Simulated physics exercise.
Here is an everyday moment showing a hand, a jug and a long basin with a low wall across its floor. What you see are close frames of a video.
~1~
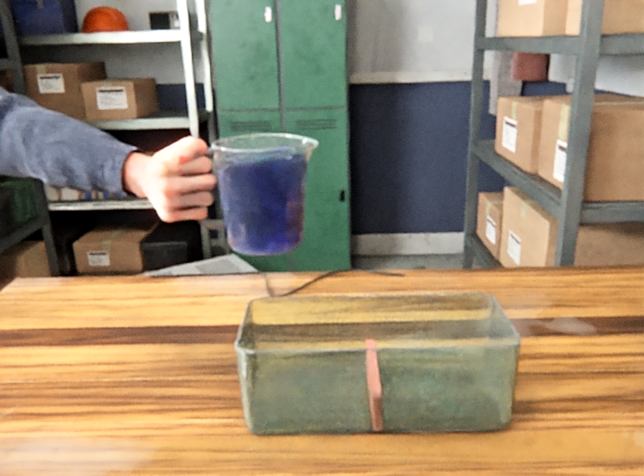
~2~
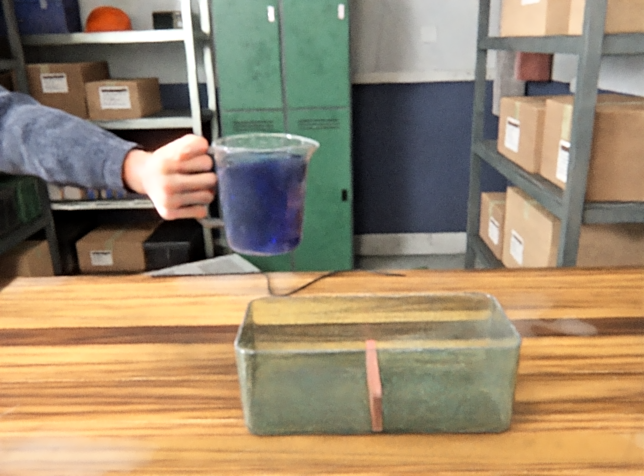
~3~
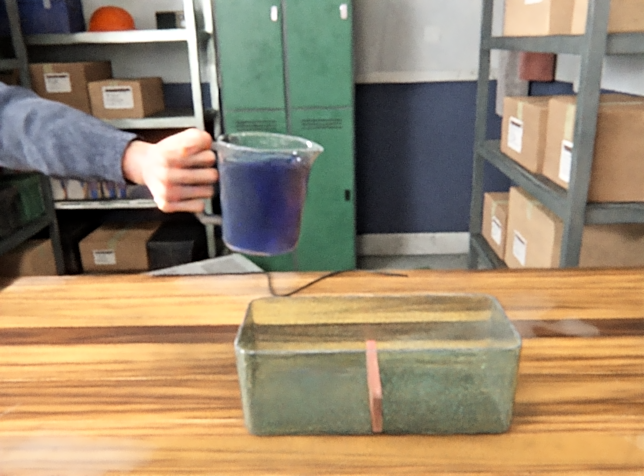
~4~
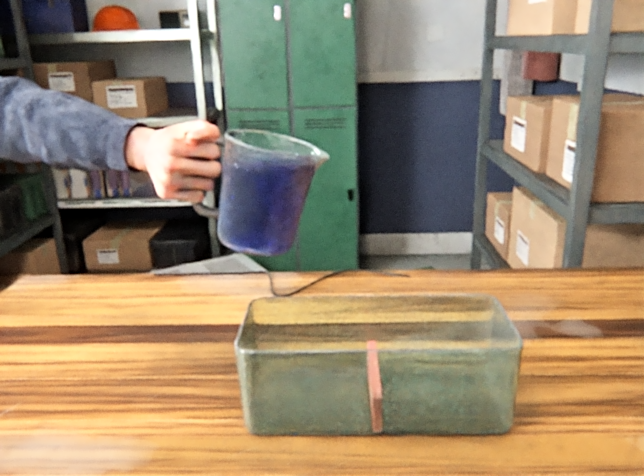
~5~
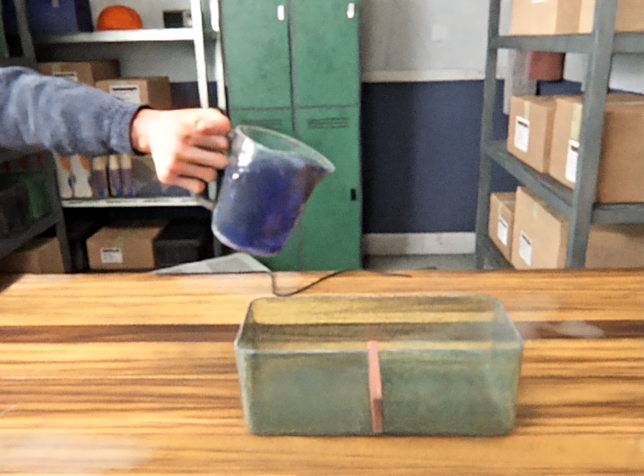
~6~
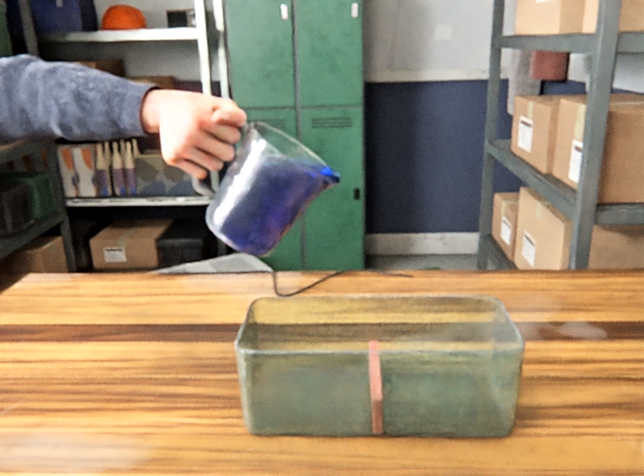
In a storage room with shelves of boxes and green lockers, a hand held a clear jug of blue liquid above a long glass basin, then gradually tilted it right until liquid reached the lip.
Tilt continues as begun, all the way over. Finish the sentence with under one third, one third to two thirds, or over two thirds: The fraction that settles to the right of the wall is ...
The fraction that settles to the right of the wall is one third to two thirds.
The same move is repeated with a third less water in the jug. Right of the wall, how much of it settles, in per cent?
Best guess: Around 30 %.
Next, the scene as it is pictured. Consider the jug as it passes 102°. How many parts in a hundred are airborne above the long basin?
About 30 per cent.
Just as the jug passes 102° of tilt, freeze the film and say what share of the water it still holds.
It works out to close to 50 percent.
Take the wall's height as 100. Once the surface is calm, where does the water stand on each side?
Left: 30 %. Right: 30 %.
A moment on, the jug is tipped right over and 50 per cent is still to pour, 0 is left of the wall and 18 right of it.
Next, the jug is tipped right over and 6 per cent is still to pour, 32 is left of the wall and 48 right of it.
Then the jug is tipped right over and 0 per cent is still to pour, 46 is left of the wall and 51 right of it.
Later the jug is tipped right over and 0 per cent is still to pour, 47 is left of the wall and 52 right of it.
In the end 47 per cent lies left of the wall, 52 right of it and 2 outside.
